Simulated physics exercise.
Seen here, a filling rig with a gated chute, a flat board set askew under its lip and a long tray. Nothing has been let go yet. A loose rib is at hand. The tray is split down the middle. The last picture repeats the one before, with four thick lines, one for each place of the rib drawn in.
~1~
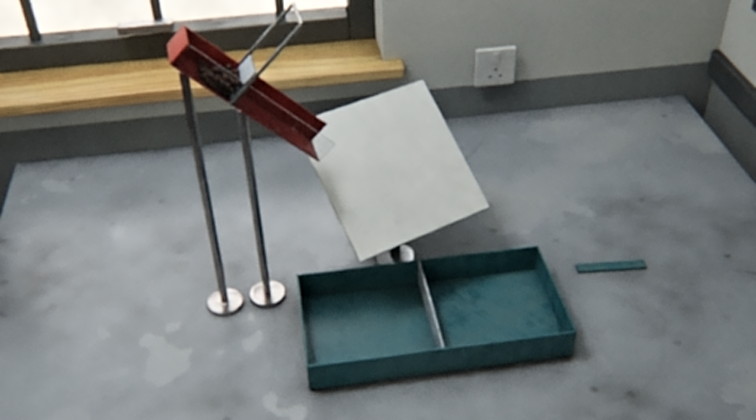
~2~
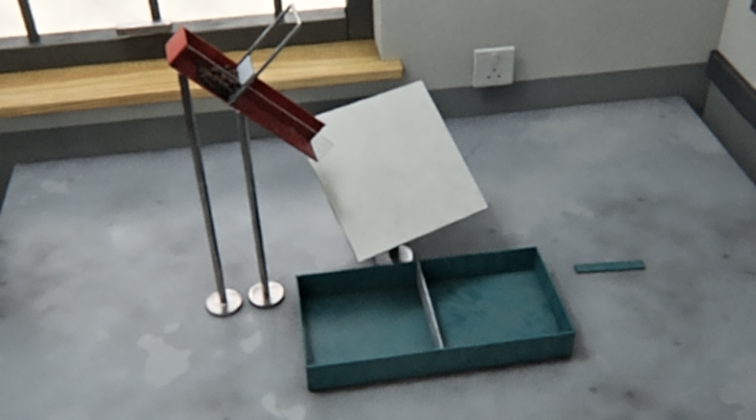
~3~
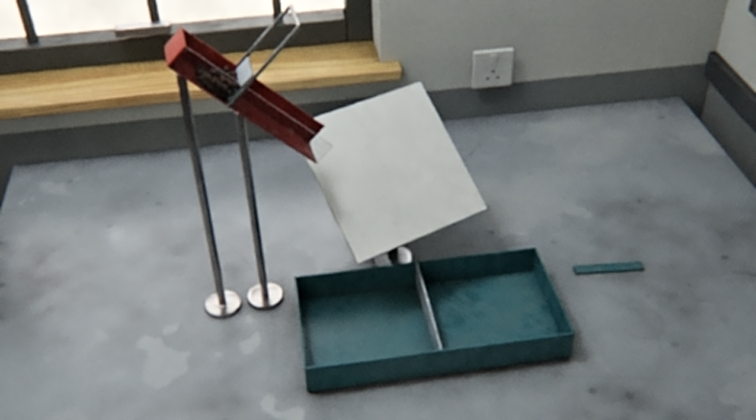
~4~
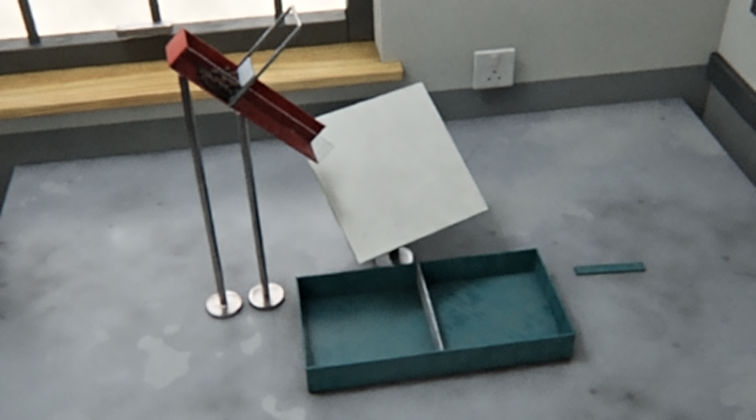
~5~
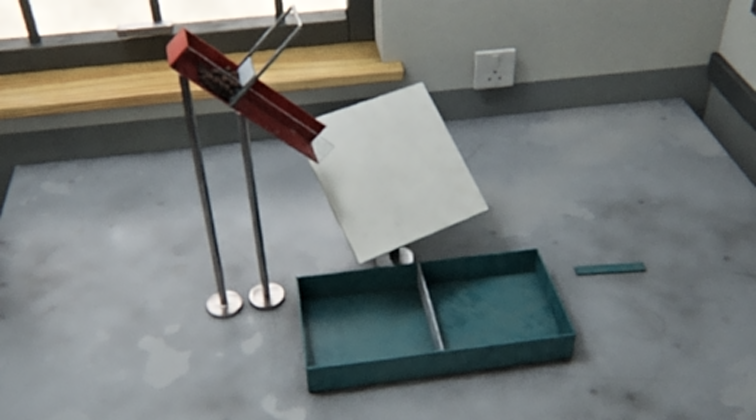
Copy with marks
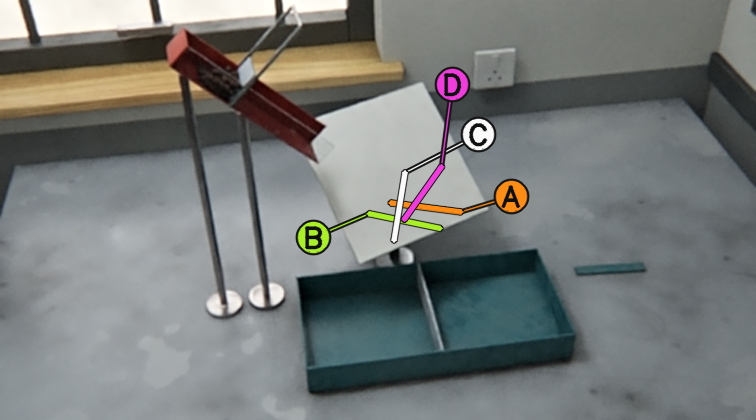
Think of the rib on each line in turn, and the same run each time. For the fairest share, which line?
D beats the others.
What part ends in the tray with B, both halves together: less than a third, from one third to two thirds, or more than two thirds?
It is more than two thirds.
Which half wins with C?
More lands on the left.
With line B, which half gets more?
Right.
On the marked copy, line A from (391, 202) to (460, 211); line B from (369, 213) to (440, 228); line C from (405, 172) to (394, 240); line D from (441, 166) to (404, 219).
With A, of what is caught, close to a quarter in the left half, the bulk in the right.
With B, of what is caught, a small share in the left half, the bulk in the right.
With C, of what is caught, the bulk in the left half, close to a quarter in the right.
With D, of what is caught, close to half in the left half, close to half in the right.
